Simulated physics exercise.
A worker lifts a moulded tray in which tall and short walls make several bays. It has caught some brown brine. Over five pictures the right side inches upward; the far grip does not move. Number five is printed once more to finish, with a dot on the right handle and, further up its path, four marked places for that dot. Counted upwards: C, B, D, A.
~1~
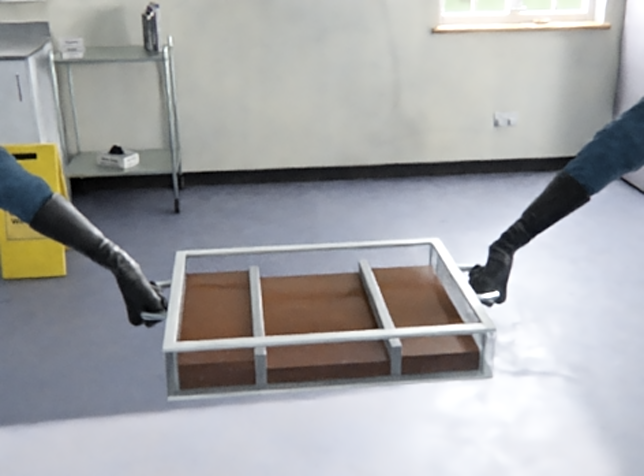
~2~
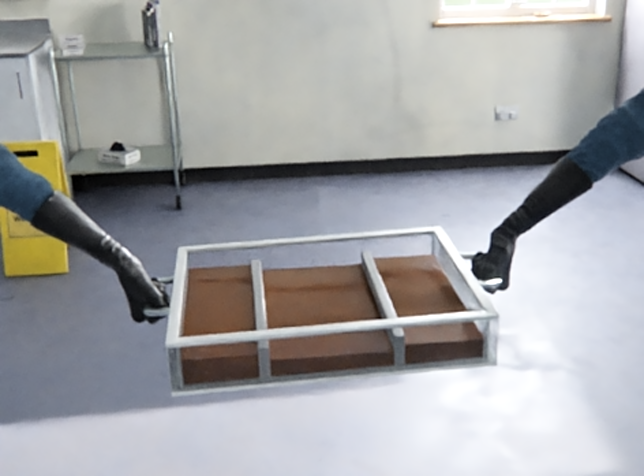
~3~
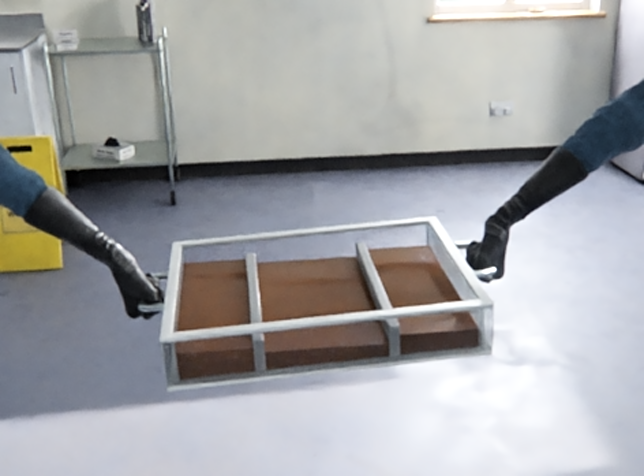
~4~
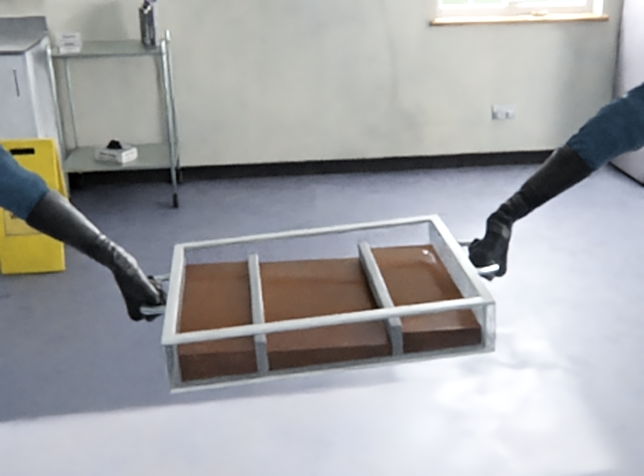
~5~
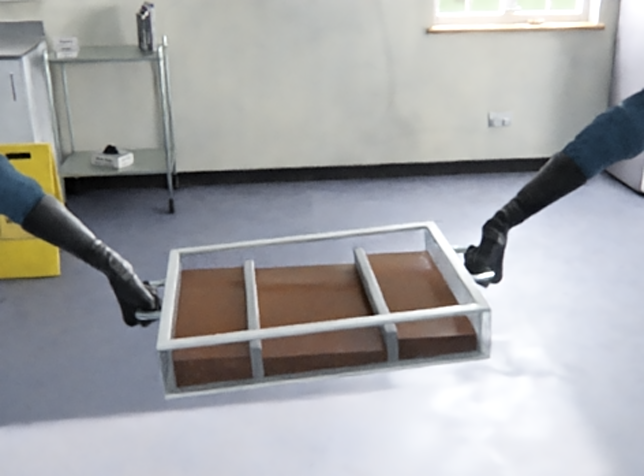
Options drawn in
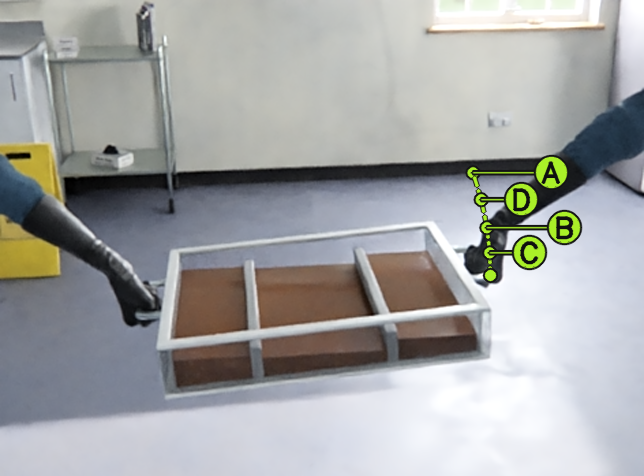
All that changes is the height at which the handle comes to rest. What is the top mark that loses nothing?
Use mark D.
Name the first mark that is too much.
That would be A.
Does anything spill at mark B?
No.
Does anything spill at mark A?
Yes, that goes wrong.
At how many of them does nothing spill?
Three.
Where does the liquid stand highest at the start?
That is the left bay.
In lime, A at (473, 172); B at (486, 227); C at (489, 252); D at (481, 199).
For mark A, about 8 % goes over the rim.
For mark B, nothing spills; the middle bay holds the most.
For mark C, nothing spills; the middle bay holds the most.
For mark D, nothing spills; the left bay holds the most.
